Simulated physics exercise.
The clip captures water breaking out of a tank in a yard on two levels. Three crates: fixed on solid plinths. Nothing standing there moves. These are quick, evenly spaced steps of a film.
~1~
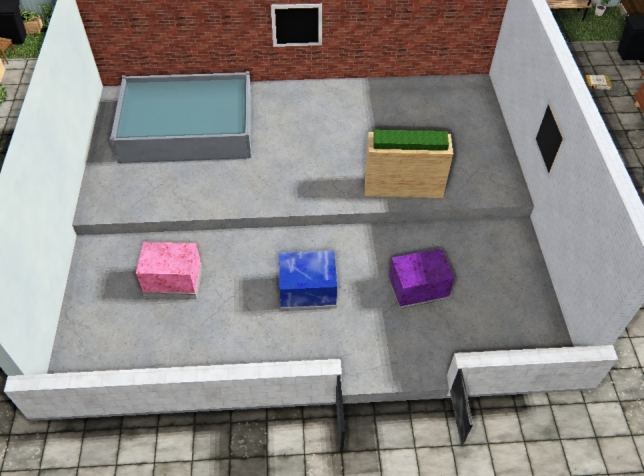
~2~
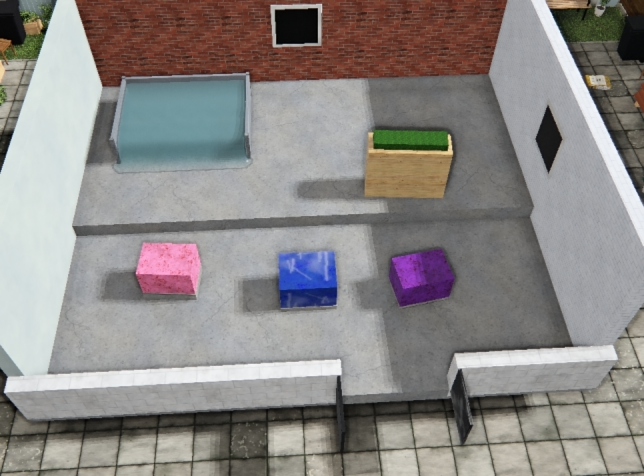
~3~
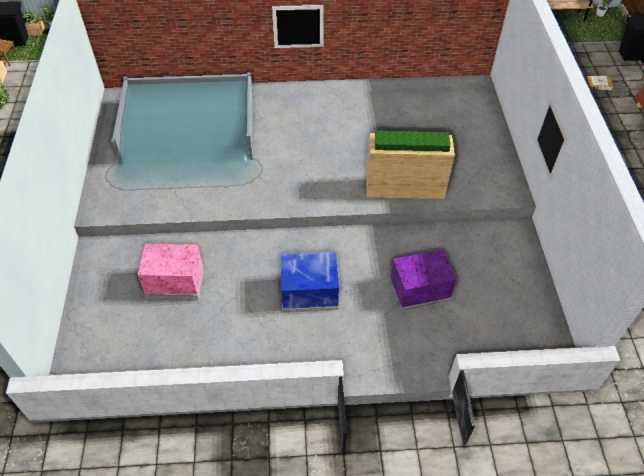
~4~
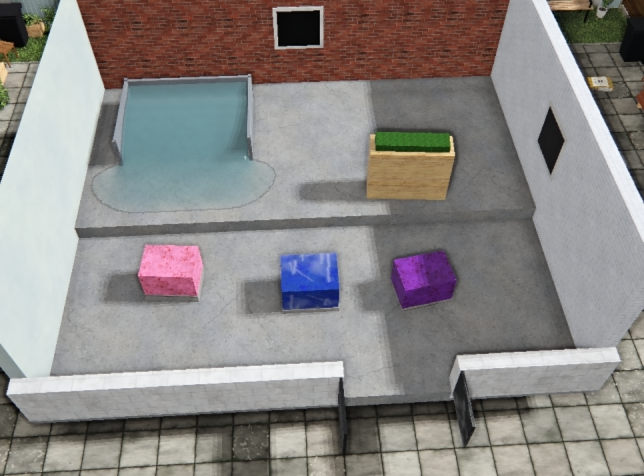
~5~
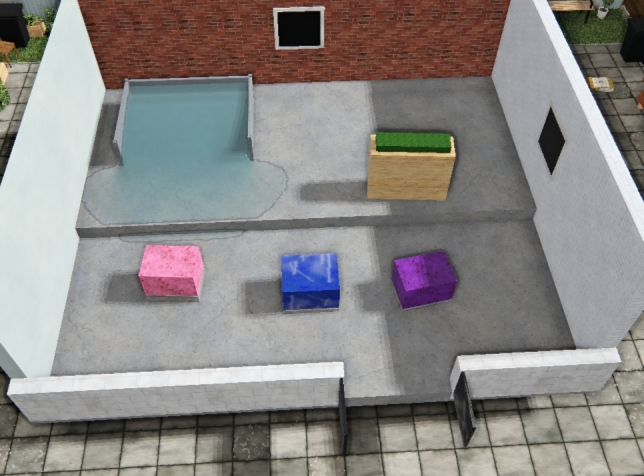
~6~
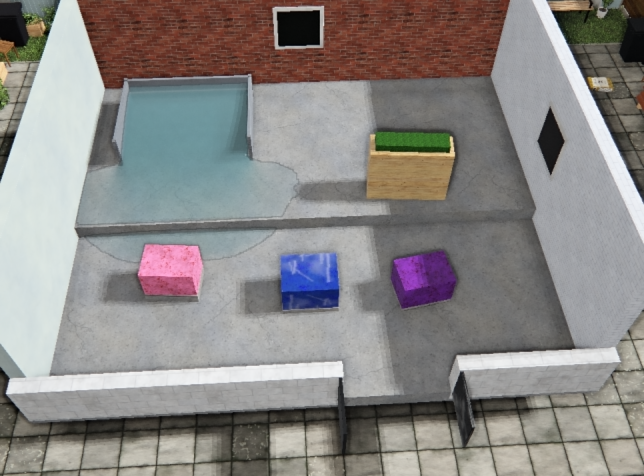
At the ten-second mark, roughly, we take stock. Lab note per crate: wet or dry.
Result - blue crate: Wet; pink crate: Wet; purple crate: Wet.
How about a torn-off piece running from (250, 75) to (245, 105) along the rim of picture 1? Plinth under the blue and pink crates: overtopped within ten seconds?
In that case the blue crate is never flooded and the pink crate is never flooded.
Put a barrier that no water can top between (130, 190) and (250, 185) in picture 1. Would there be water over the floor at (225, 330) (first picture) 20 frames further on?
My call: Spared.
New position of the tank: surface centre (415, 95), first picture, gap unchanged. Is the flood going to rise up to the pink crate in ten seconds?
I'd say pink goes unreached.
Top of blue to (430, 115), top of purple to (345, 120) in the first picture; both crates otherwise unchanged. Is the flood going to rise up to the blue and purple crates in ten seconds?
The blue crate stays untouched, the purple crate stays untouched.
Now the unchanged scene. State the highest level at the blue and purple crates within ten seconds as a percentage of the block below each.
The first reaches around 260 in a hundred, the second around 210.
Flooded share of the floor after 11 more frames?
I reckon 35 per cent or so.
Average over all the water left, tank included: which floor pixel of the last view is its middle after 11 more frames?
It is near (183, 214).
A moment on, water covers 25 % of the floor; the blue crate water round its plinth, the pink crate water round its plinth, the purple crate not reached.
Next, water covers 35 % of the floor; the blue crate water round its plinth, the pink crate water round its plinth, the purple crate not reached.
Then, water covers 45 % of the floor; the blue crate water round its plinth, the pink crate water round its plinth, the purple crate water round its plinth.
Later, water covers 60 % of the floor; the blue crate water round its plinth, the pink crate water round its plinth, the purple crate water round its plinth.
In the end, water covers 60 % of the floor; the blue crate was topped, the pink crate was topped, the purple crate was topped.
